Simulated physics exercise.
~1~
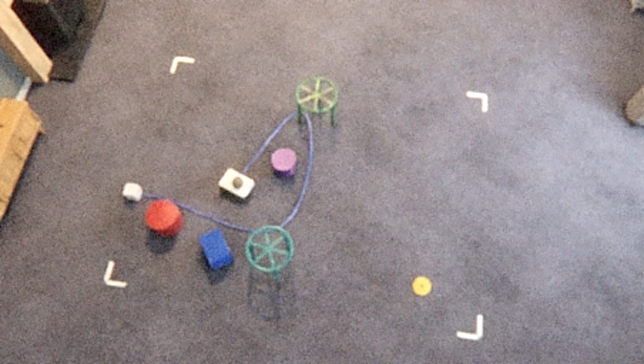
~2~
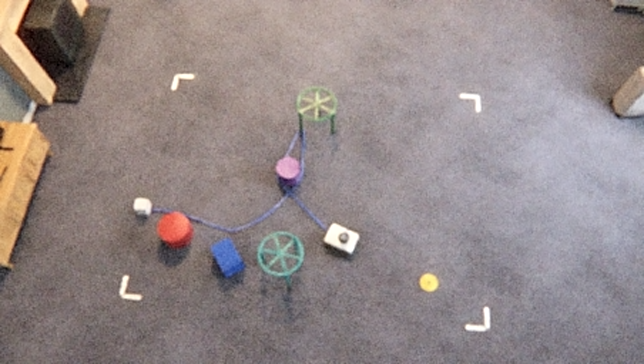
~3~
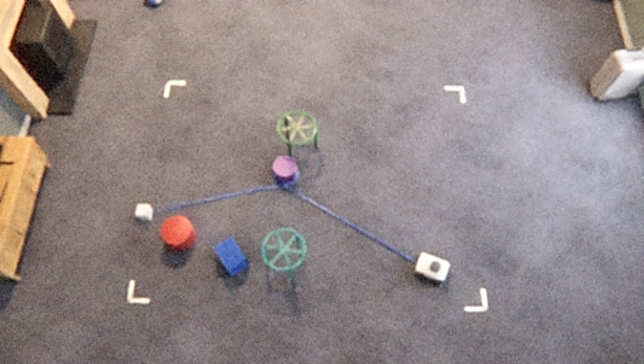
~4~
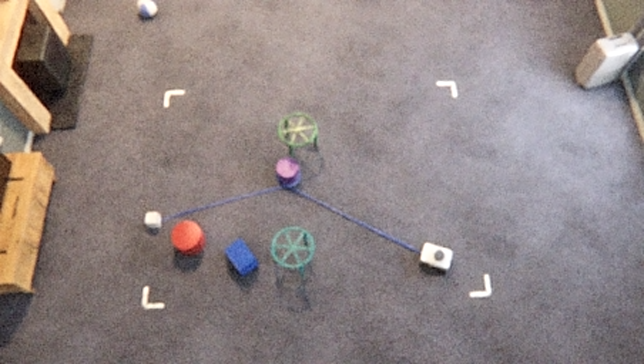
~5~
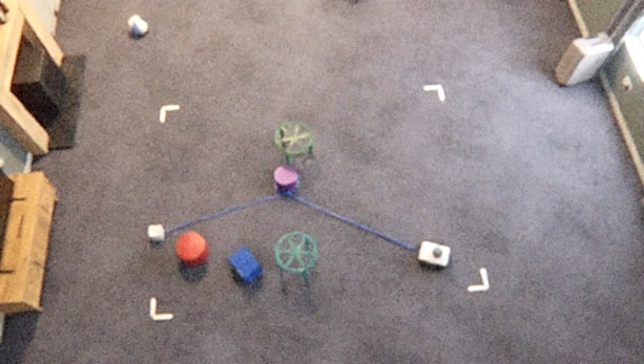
Carpeted floor, a small white cart pulling a blue lead past stools and a purple bucket, then stopping with the lead stretched.
